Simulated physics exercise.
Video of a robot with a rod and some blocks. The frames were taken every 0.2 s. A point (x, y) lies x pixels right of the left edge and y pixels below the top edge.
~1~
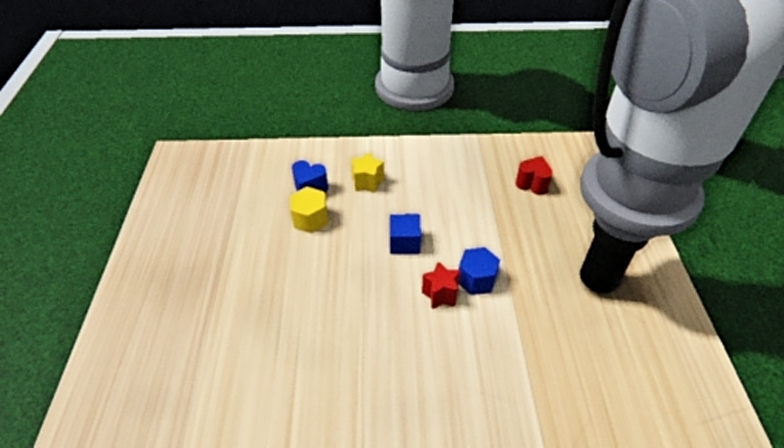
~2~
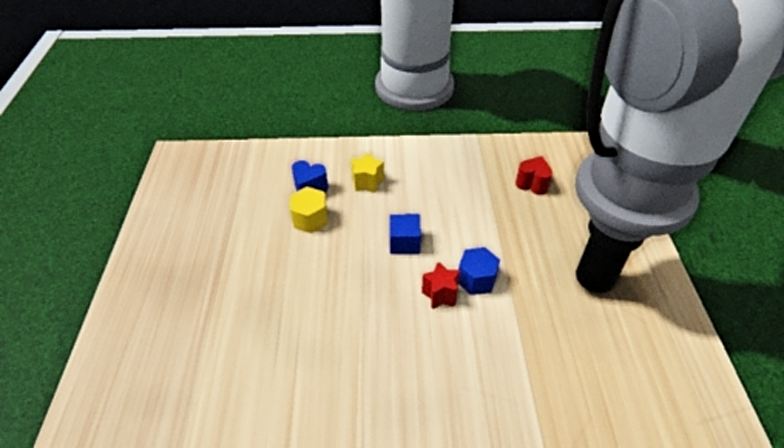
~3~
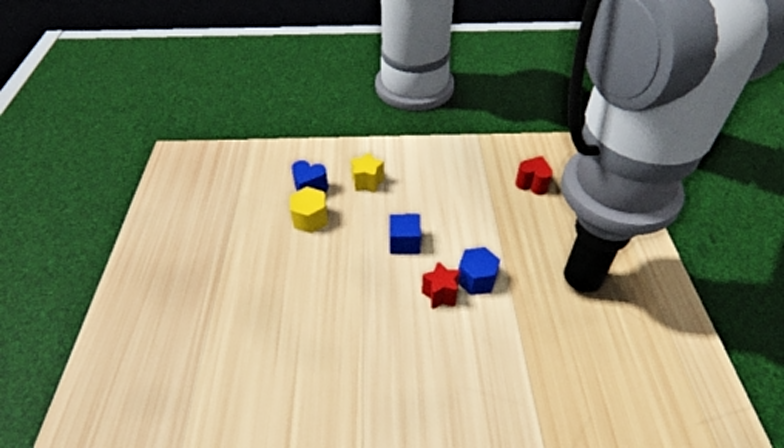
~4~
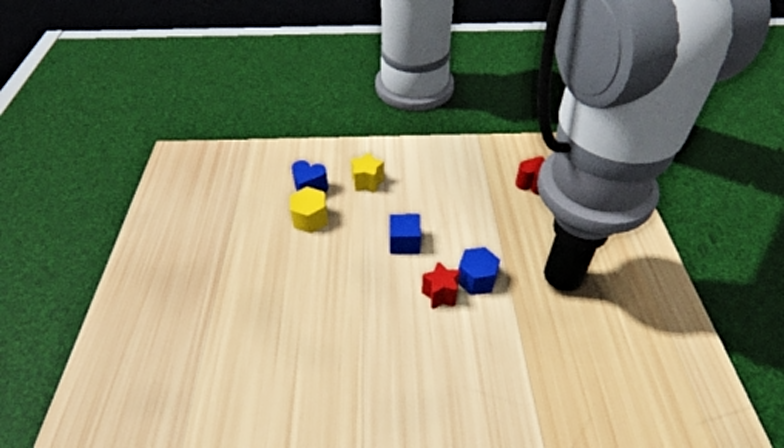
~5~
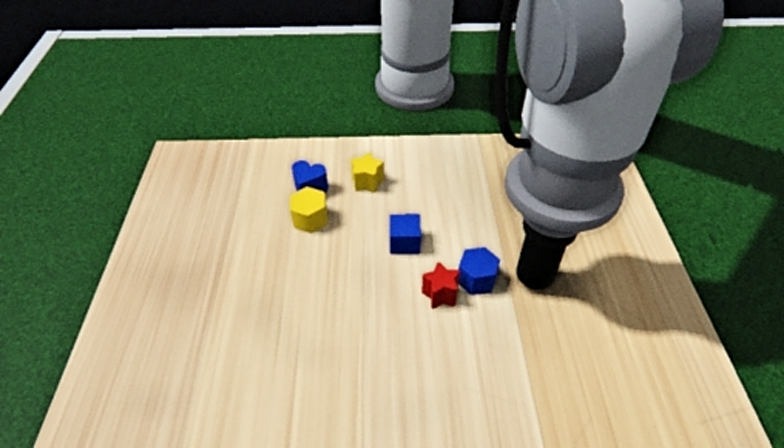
A robot arm slides its black rod left across the wooden board toward the blue hexagonal block.
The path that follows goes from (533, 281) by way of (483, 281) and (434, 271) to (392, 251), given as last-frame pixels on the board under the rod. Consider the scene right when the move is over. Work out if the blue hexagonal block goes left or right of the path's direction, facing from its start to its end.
Towards the left-hand side.
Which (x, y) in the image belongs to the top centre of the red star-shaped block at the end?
My estimate: (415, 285).
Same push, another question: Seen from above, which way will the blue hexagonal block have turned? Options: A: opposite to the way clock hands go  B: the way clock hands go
The one that fits is A, opposite to the way clock hands go.
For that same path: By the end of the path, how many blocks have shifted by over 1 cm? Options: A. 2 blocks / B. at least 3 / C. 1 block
Correct choice: B.
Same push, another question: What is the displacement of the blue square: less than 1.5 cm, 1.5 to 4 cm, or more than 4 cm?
Displaced 1.5 to 4 cm.
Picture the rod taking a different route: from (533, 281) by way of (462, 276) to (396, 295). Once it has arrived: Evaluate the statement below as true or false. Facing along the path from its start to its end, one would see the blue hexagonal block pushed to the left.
The statement is false.
On the path given first. One third of the way, rod (483, 274); red star-shaped block (427, 283), turned 15° anticlockwise; blue hexagonal block (447, 257).
Two thirds of the way, rod (434, 263); red star-shaped block (415, 285), turned 60° anticlockwise; blue hexagonal block (397, 251), turned 10° anticlockwise.
At the end, rod (392, 243); blue square (395, 207); red star-shaped block (415, 285), turned 60° anticlockwise; blue hexagonal block (360, 248), turned 60° anticlockwise.
